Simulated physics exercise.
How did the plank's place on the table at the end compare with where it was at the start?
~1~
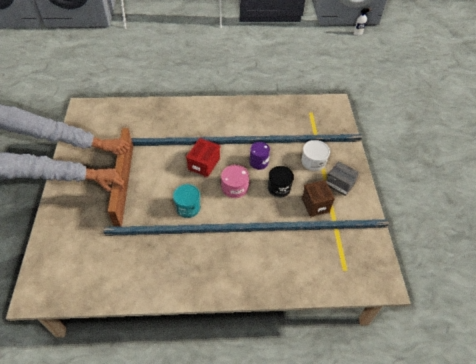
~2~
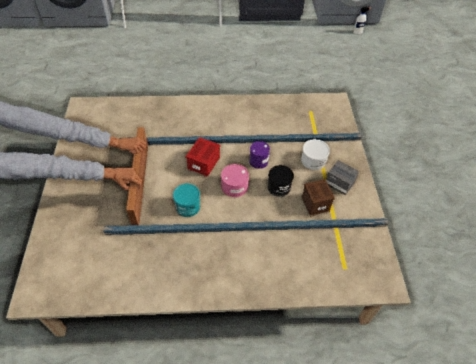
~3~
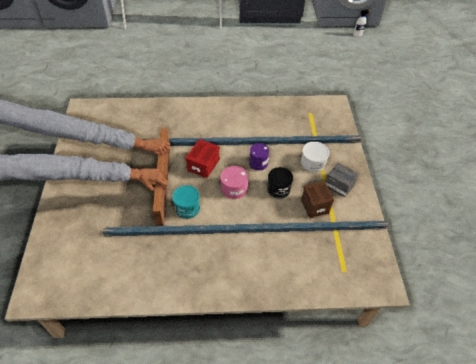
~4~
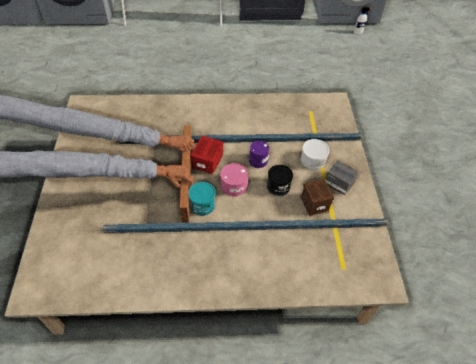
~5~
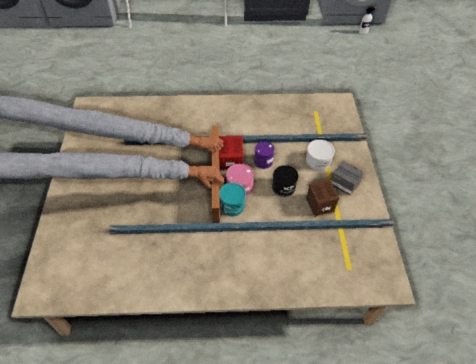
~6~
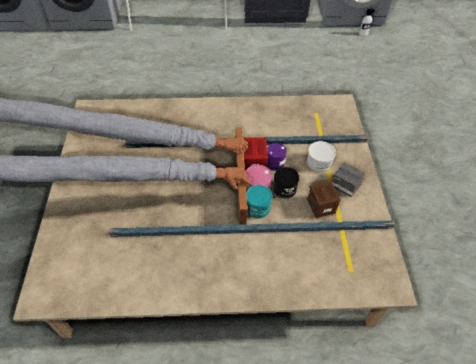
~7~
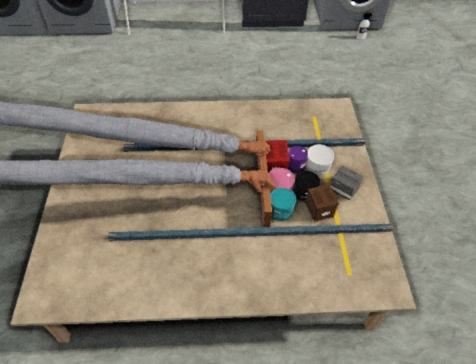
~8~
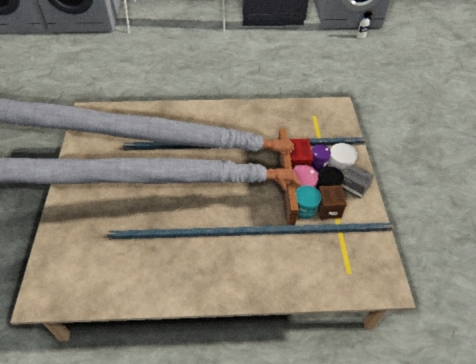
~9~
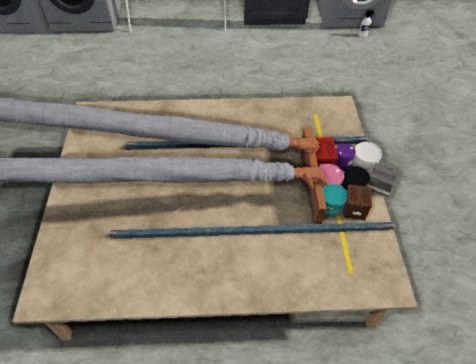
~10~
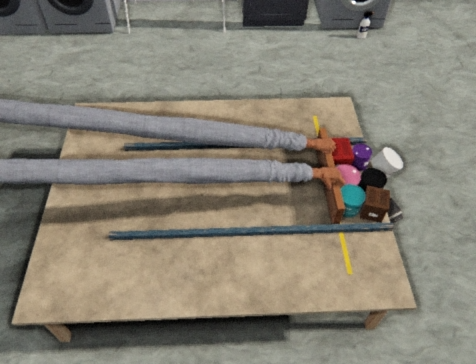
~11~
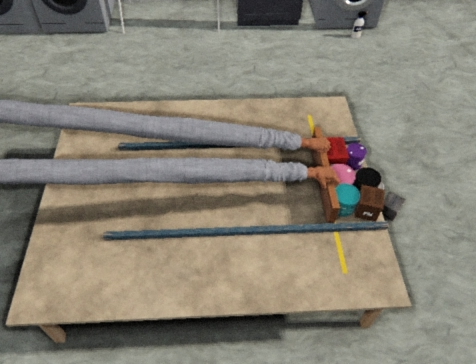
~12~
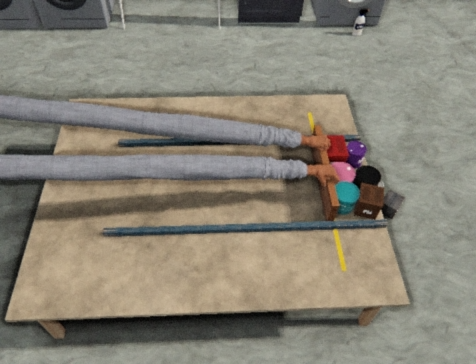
It started near the left side of the table and ended far over to the right, close to the yellow tape, still upright.
